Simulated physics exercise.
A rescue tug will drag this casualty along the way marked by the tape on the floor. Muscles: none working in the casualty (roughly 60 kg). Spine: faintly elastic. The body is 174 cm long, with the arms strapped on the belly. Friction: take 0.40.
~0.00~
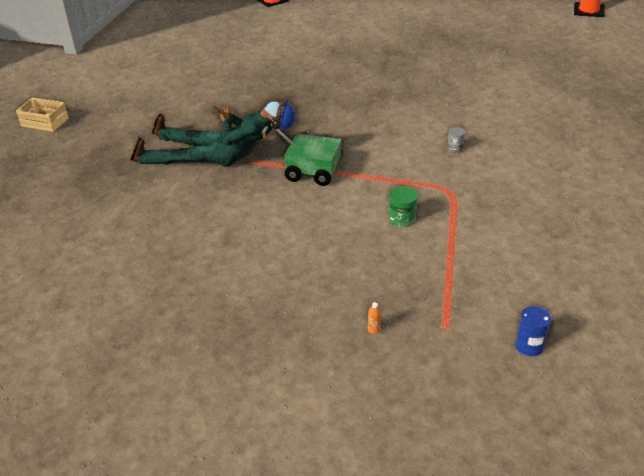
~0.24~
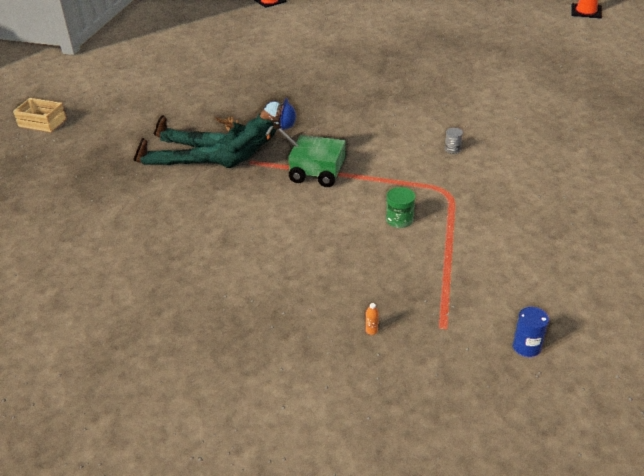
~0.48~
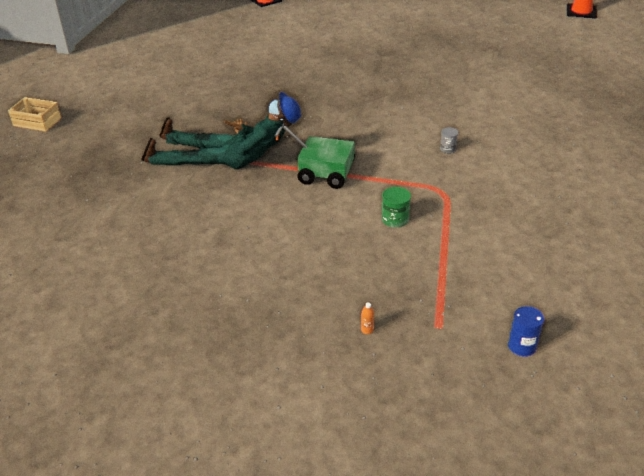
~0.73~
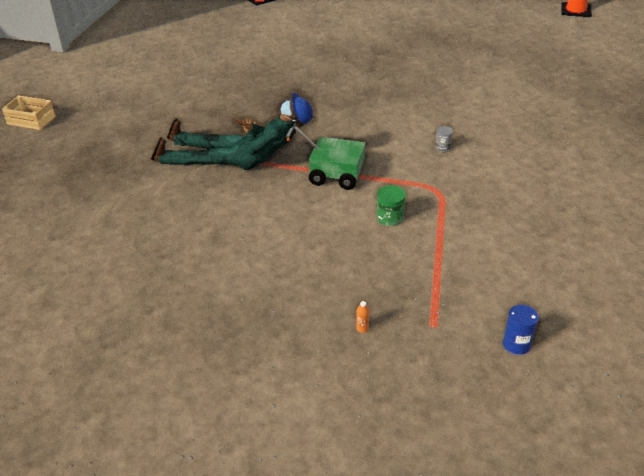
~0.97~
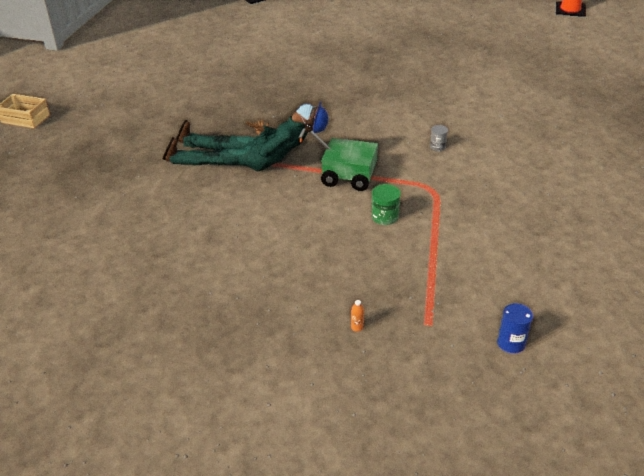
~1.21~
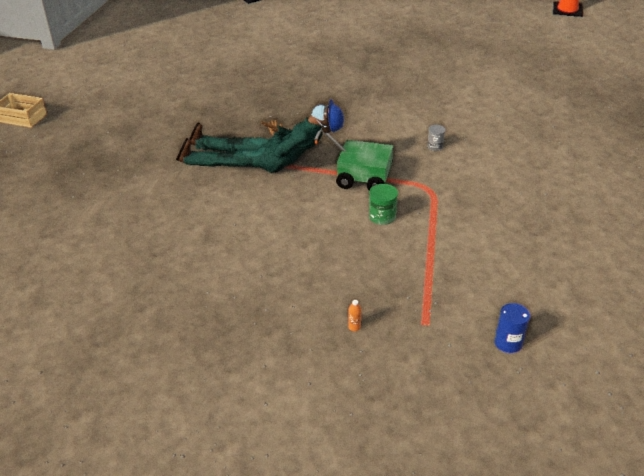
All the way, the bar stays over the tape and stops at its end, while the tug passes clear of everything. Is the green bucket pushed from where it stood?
Yes.
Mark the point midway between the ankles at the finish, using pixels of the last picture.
Roughly at (408, 220).
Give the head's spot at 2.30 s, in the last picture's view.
Somewhere about (414, 129) in the last picture.
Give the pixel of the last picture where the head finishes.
I'd expect it close to pixel (436, 279).
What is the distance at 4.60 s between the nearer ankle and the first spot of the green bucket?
The gap is about 30 cm.
After 2.30 s the green bucket is where it stood, near (383, 204) in the last picture's view; the nearer ankle is 127 cm from that spot.
After 3.10 s the green bucket is where it stood, near (383, 204) in the last picture's view; the nearer ankle is 92 cm from that spot.
After 3.80 s the green bucket is where it stood, near (383, 204) in the last picture's view; the nearer ankle is 66 cm from that spot.
After 4.60 s the green bucket is 15 cm from where it stood, near (374, 213) in the last picture's view; the blue bin where it stood; the nearer ankle is 30 cm from that spot.
By 5.5 s, green bucket gets knocked; grey can stays put; orange bottle stays put; blue bin stays put.
